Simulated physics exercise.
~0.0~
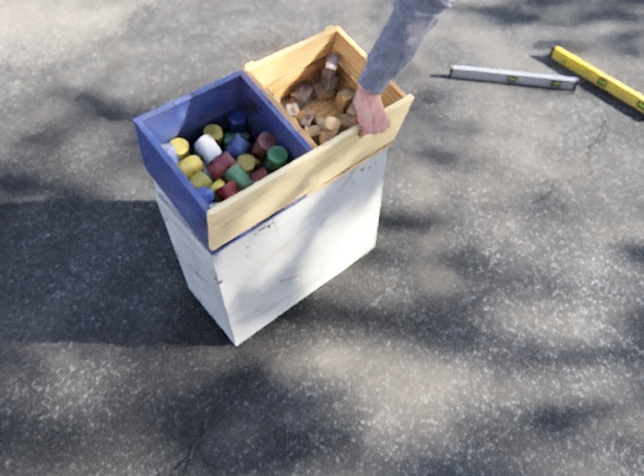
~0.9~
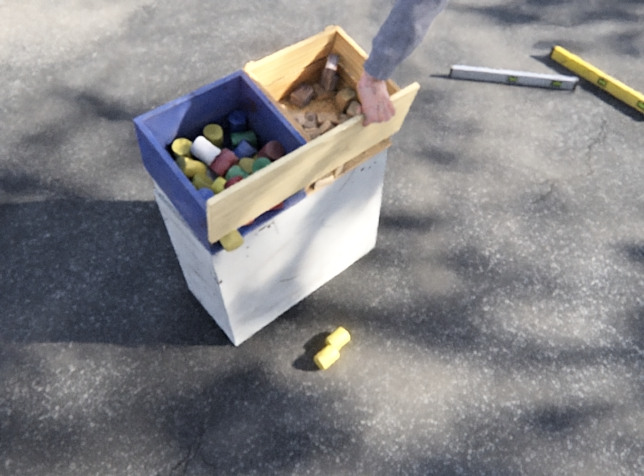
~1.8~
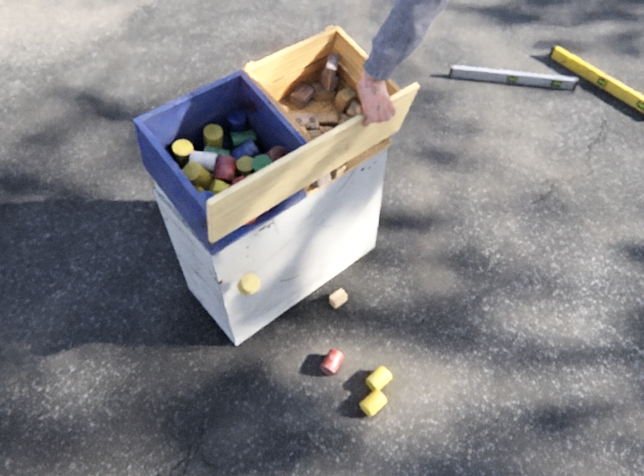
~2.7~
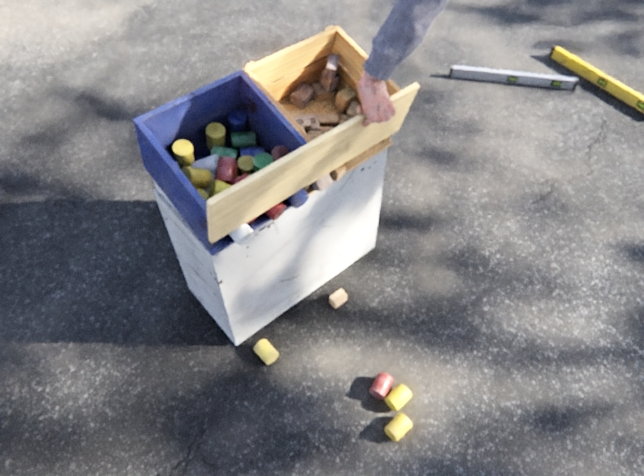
A long wooden gate runs across the front of two open bins, a blue one on the left full of colourful jars and a pale wooden one on the right holding timber offcuts. Seen from above, they sit on a white stand on sunlit grey asphalt, with a silver level and a yellow one at upper right. A hand at the right end lifts the gate slightly, and two yellow jars drop to the ground. A red jar and a small offcut follow while another yellow jar falls. Finally, these pieces lie scattered below, with others poking out under the held gate.
